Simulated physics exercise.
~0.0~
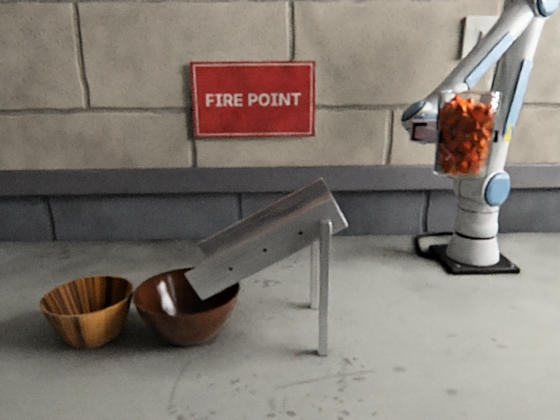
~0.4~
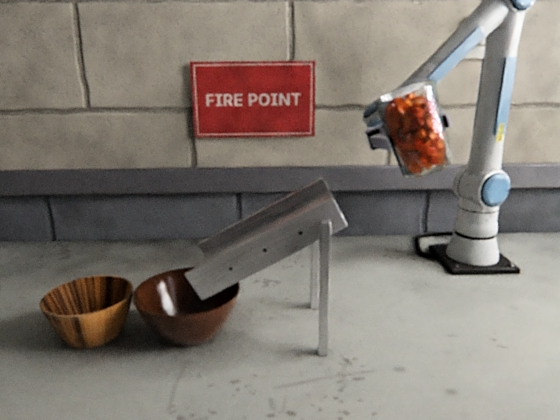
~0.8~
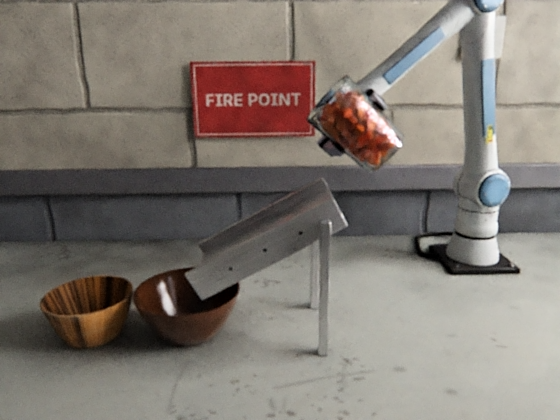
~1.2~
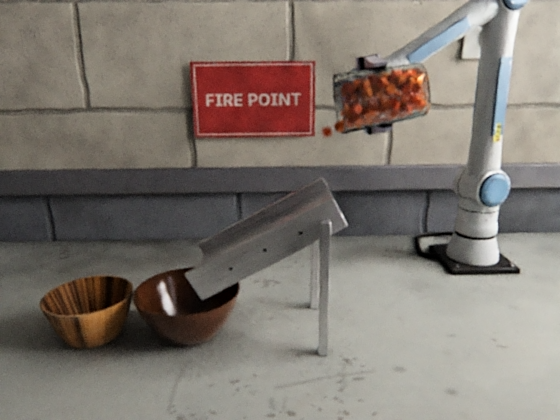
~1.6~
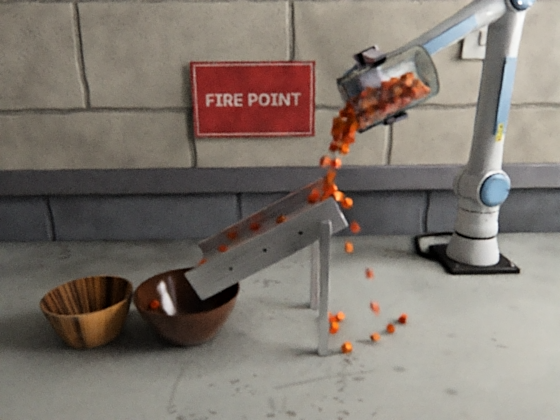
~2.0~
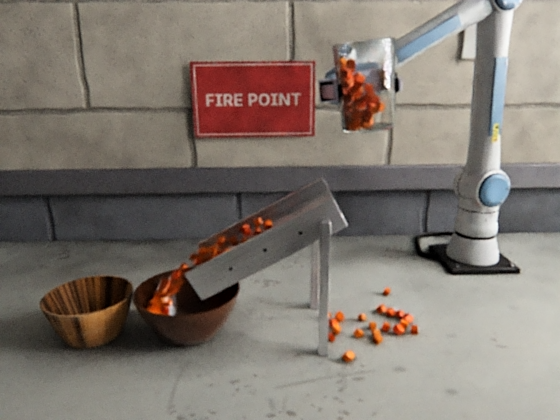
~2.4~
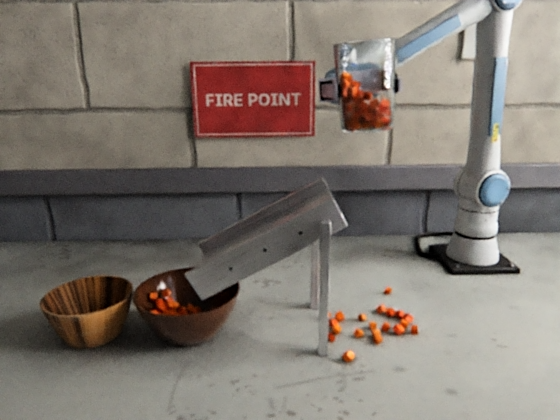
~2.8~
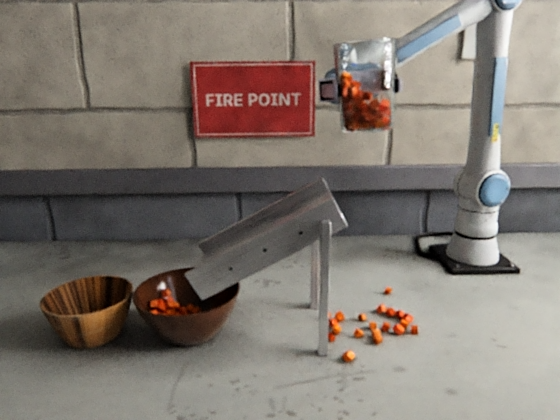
A robot arm tips orange dice from a beaker down a chute, spilling some beside the bowl.
